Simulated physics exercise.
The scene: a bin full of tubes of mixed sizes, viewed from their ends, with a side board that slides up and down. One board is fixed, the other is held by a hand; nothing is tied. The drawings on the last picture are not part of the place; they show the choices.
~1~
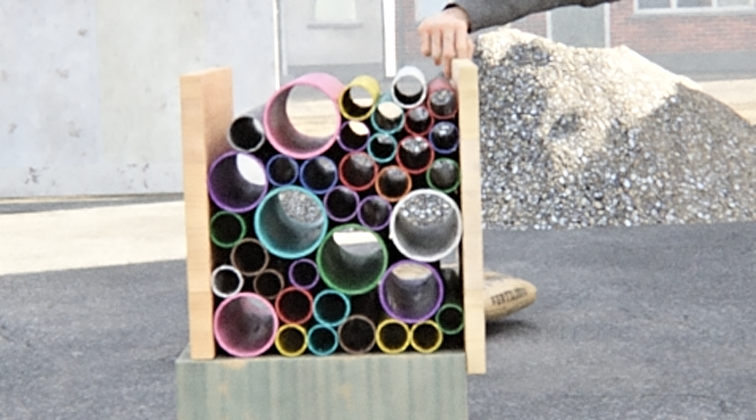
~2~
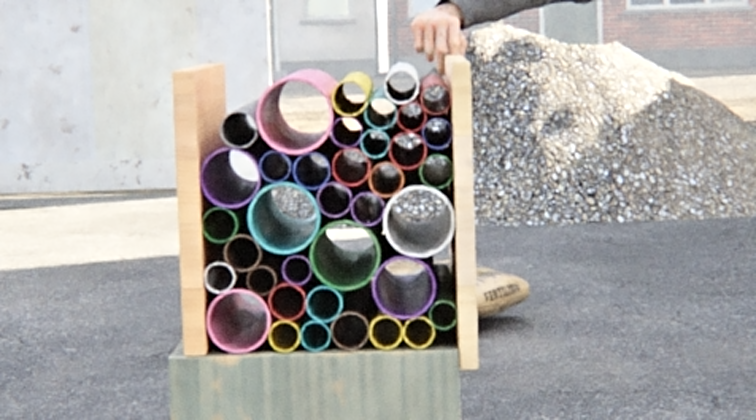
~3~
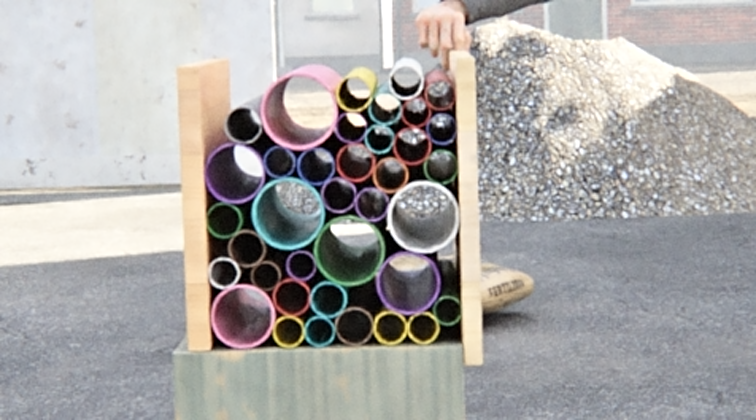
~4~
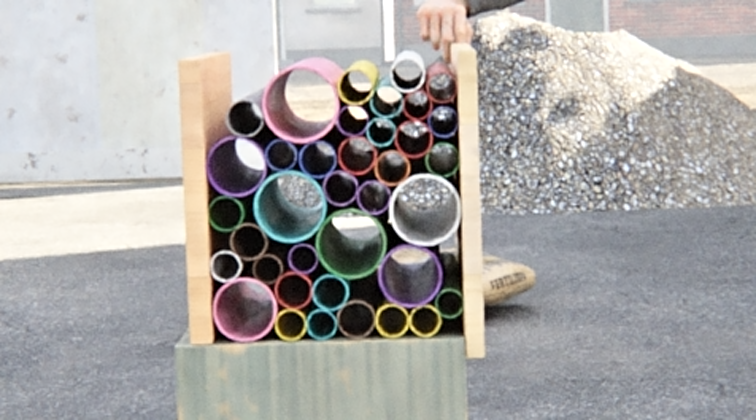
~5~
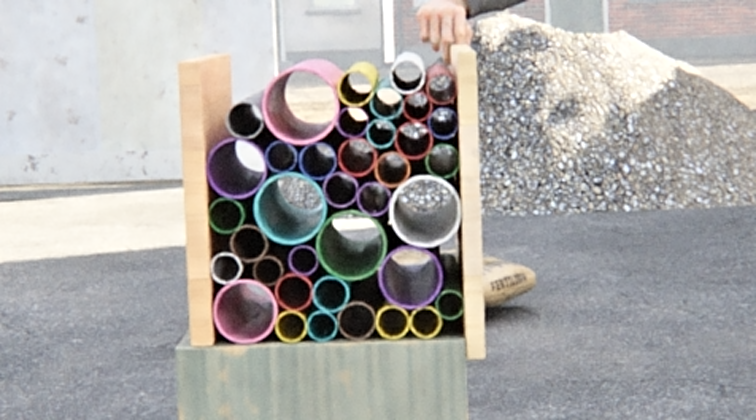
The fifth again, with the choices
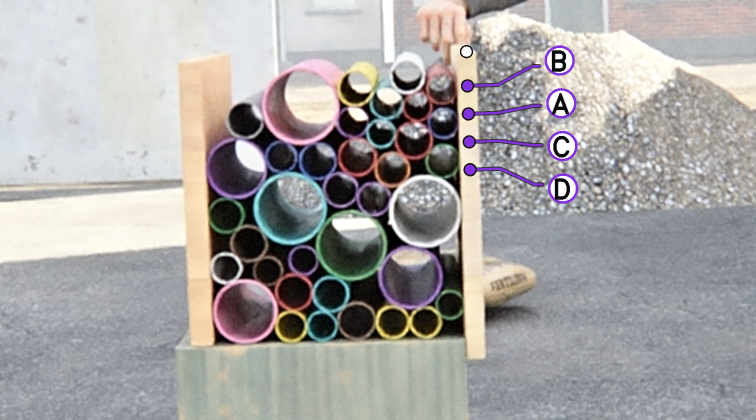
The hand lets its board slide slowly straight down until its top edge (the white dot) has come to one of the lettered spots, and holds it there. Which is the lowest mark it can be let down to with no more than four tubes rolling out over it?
No lower than D.
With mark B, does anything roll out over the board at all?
No.
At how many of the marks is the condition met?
Four of the four.
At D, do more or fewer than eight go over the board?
It loses fewer than eight.
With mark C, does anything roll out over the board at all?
At C: Yes.
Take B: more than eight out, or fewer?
Fewer than eight.
On the copy, A at (469, 114); B at (468, 86); C at (469, 142); D at (470, 170); the white dot at (467, 51).
On D. First, top of the board (458, 108).
Then, top of the board (460, 169).
Finally, top of the board (460, 169), four out over the board.
By contrast, A none out over the board; B none out over the board; C one out over the board.
